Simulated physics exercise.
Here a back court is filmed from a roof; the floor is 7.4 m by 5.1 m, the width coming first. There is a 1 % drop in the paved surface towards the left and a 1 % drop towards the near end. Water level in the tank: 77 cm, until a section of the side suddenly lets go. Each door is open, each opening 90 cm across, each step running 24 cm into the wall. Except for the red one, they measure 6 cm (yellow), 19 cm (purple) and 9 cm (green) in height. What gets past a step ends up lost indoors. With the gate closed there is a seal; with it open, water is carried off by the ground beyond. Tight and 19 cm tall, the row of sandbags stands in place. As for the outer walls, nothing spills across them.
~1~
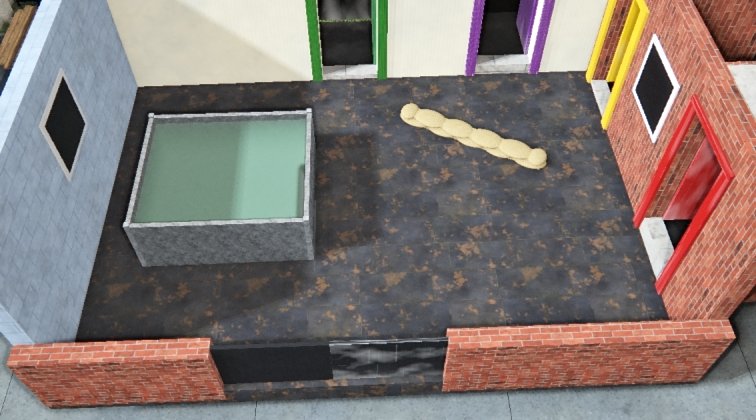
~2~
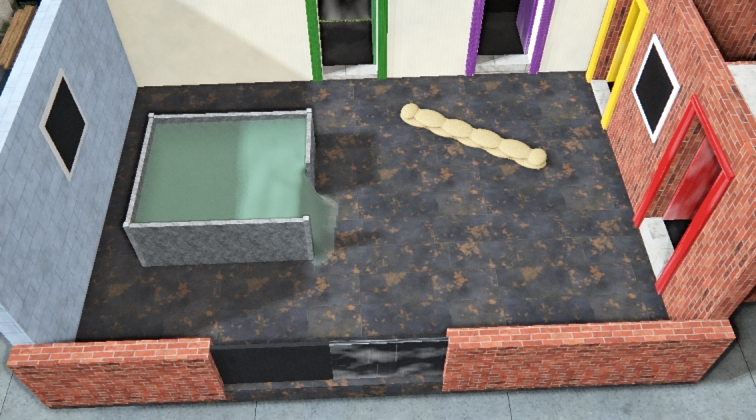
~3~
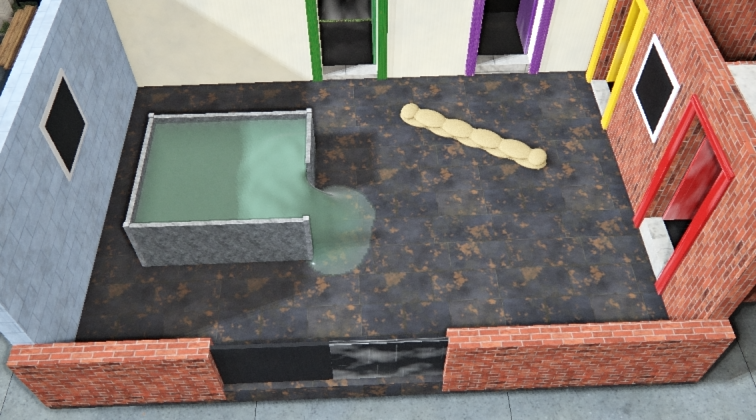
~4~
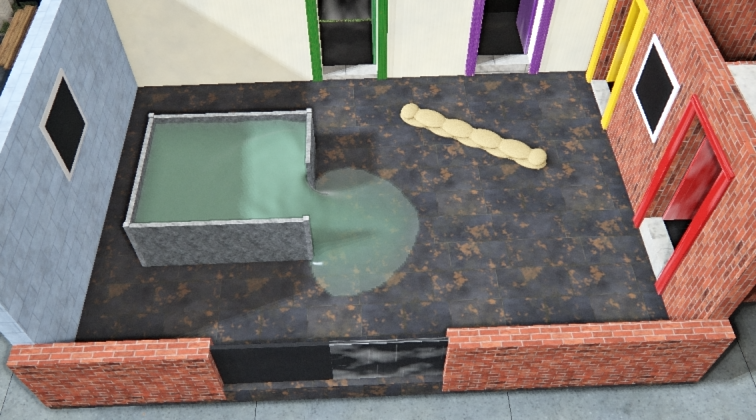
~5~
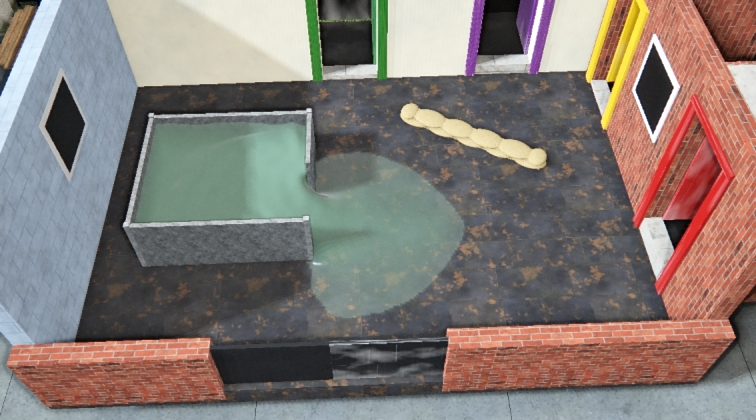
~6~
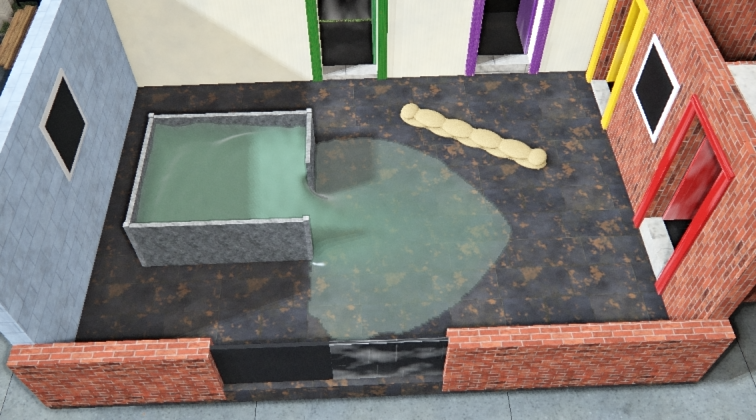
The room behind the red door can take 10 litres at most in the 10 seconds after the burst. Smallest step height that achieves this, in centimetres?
28 cm.
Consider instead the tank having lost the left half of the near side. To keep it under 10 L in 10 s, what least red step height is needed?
In that case you'd want it roughly 14.5 cm high.
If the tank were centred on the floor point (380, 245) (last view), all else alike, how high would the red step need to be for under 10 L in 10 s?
At least some 34 centimetres tall.
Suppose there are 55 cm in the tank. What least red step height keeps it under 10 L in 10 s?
You'd need a step of close to 18 cm.
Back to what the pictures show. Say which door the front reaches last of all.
Last comes the purple one.
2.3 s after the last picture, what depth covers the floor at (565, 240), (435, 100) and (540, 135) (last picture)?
Depth: About 5, 0, 1 cm.
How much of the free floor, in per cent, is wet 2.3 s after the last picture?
About 50 per cent.
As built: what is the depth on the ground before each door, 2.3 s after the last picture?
Depths in cm - yellow: 4, purple: 0, red: 33, green: 2.
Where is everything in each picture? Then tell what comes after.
In the first frame, still water, 77 cm deep, in the tank at (225, 169); the red door at (673, 209) is dry.
In the second frame, the gap is at (308, 217), the front 0.3 m out at (333, 212); the back of the tank holds 77 cm.
In the third frame, the front is at (368, 224), 0.8 m from the gap at (308, 218); 0.9 m2 of floor is wet, 77 cm left at the back.
In the fourth frame, water pours out at (309, 219) and has run 1.4 m, to (412, 233); about 8 cm deep outside, 77 cm at the back.
In the fifth frame, the gap is at (309, 219), the front 2.1 m out at (459, 224); the back of the tank holds 76 cm.
In the sixth frame, water pours out at (309, 219) and has run 2.7 m, to (504, 233); about 4 cm deep outside, 70 cm at the back; the red door at (673, 209), 4.6 m from the gap, is still 1.9 m from the nearest water.
Then, 0.7 s after the last picture water covers 40 % of the floor, deepest (40 cm) near (324, 233); 5 cm at the red door, 0 litres in over its 24 cm step.
Then, 2.3 s after the last picture water covers 50 % of the floor, deepest (37 cm) near (655, 276); 33 cm at the red door, 5 litres in over its 24 cm step.
Then, 9.3 s after the last picture water covers 95 % of the floor, deepest (18 cm) near (103, 231); 8 cm at the red door, 25 litres in over its 24 cm step.
At the red door as built, the water peaked near 33 cm, 2.3 s after the last picture.
Run again over the same 10 s with other heights there, 20 litres in over 25 cm, 1 litre over 34 cm. The limit of 10 litres is kept from about 28 cm up.
